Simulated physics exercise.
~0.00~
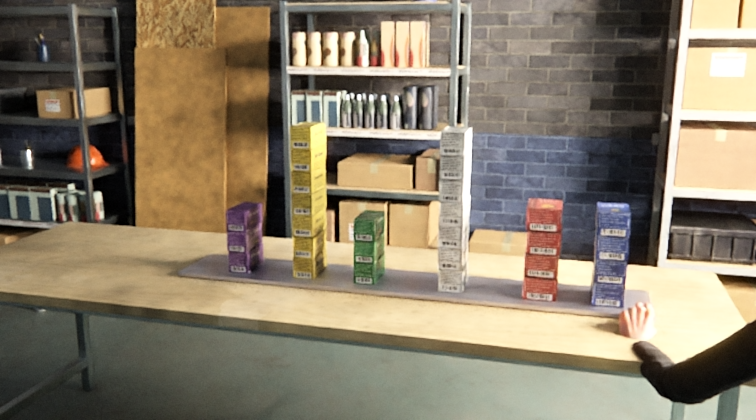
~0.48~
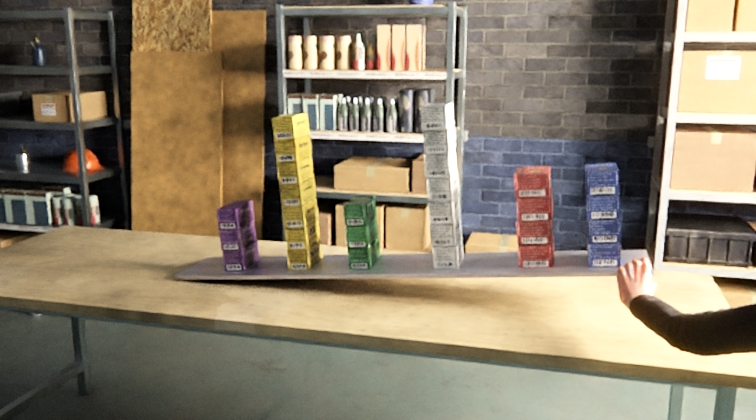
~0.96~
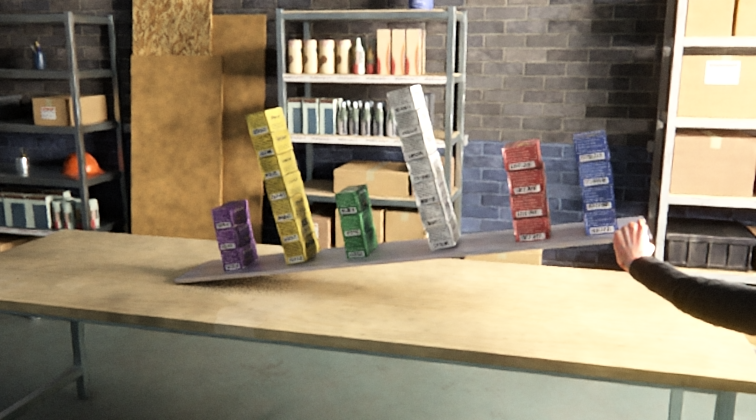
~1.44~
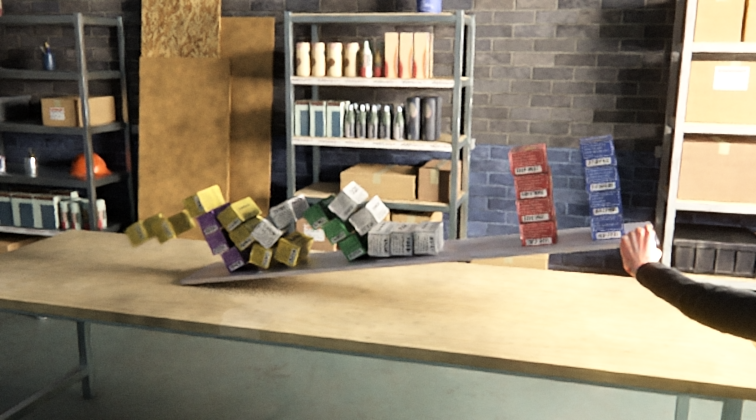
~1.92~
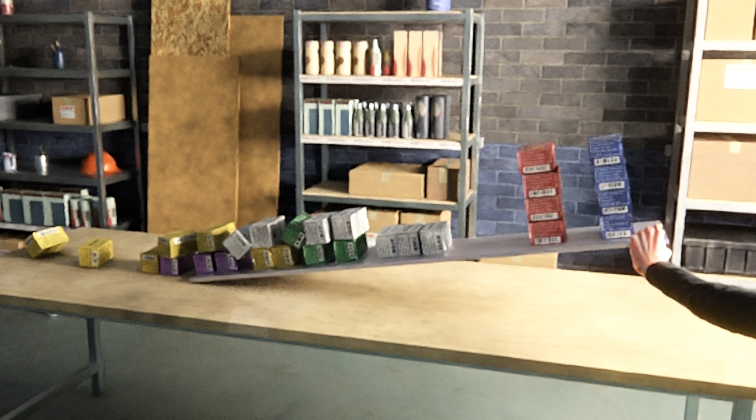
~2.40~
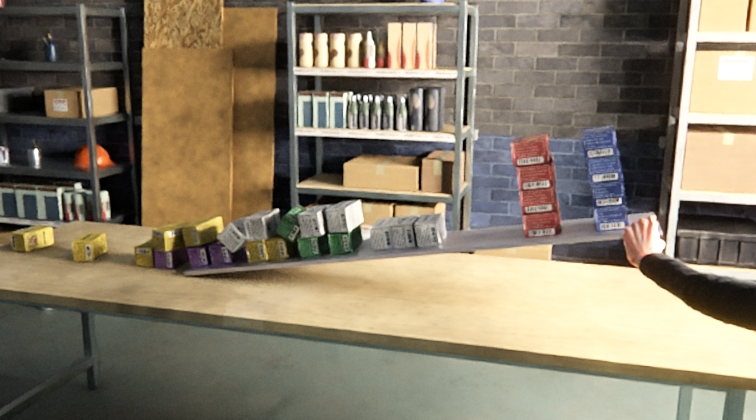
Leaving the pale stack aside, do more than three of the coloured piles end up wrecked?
No, only the purple, yellow and green piles end up wrecked. The red and blue piles are still standing on the raised side of the board.
